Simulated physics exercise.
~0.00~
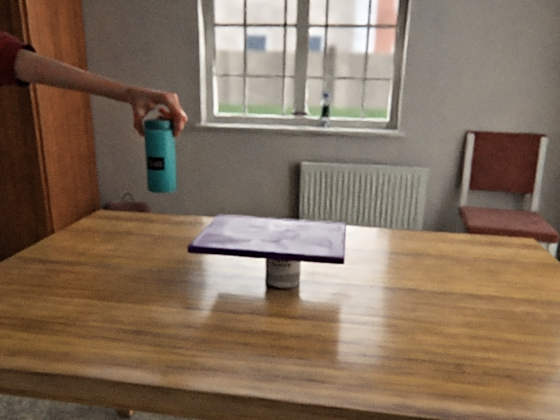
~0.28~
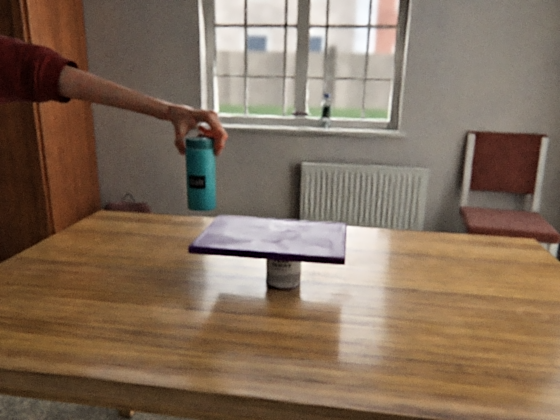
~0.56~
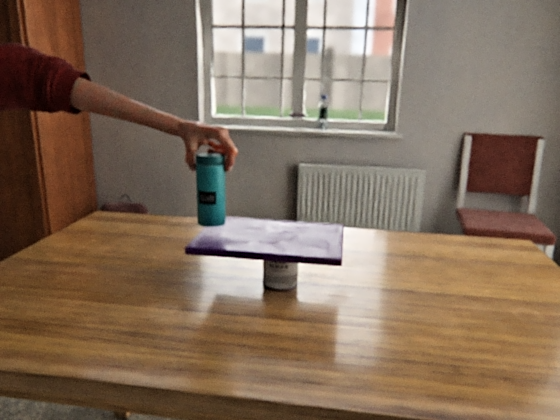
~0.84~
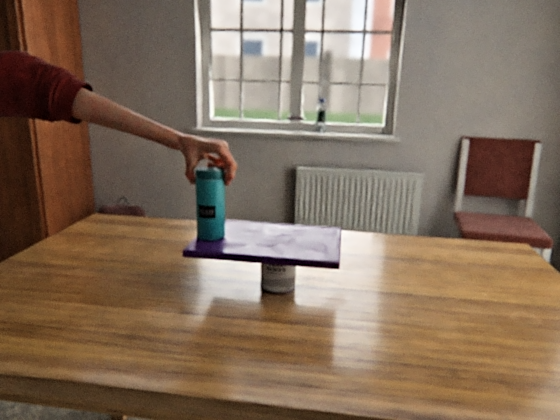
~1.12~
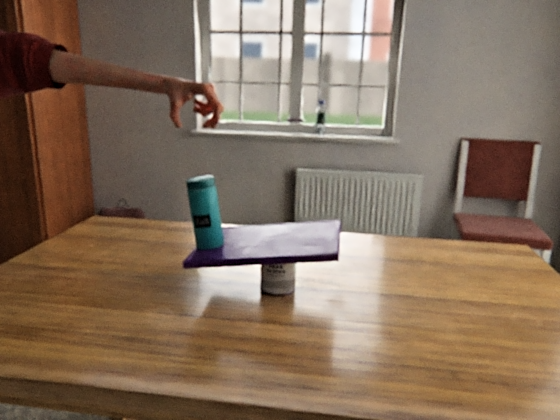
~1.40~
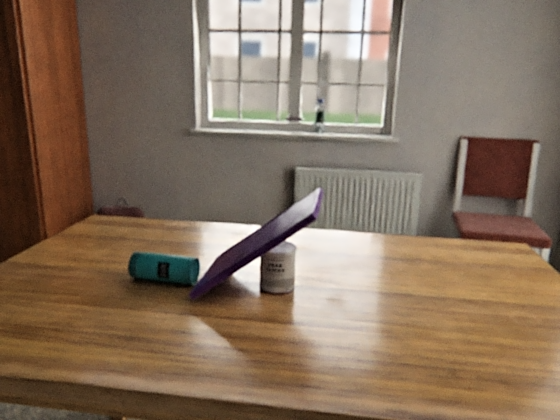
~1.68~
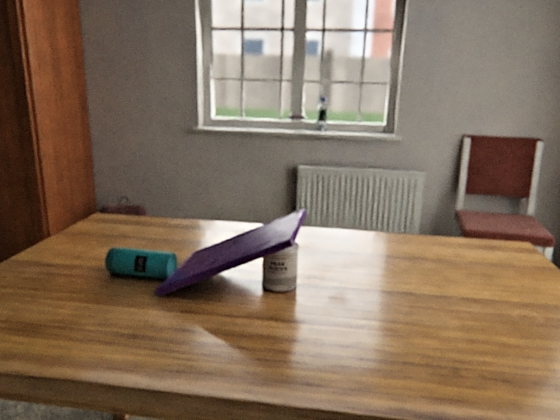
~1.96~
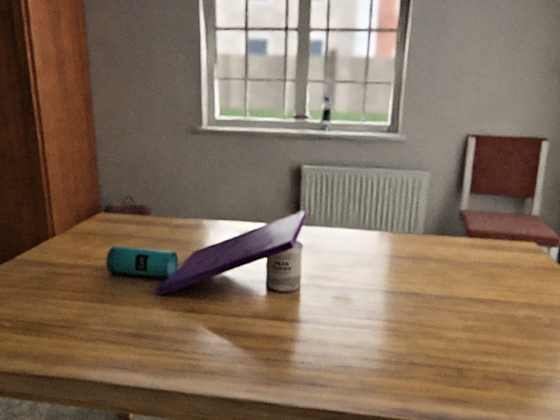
Turquoise jar tipping a purple lid off balance on a white tin after a hand releases it, both ending up fallen.
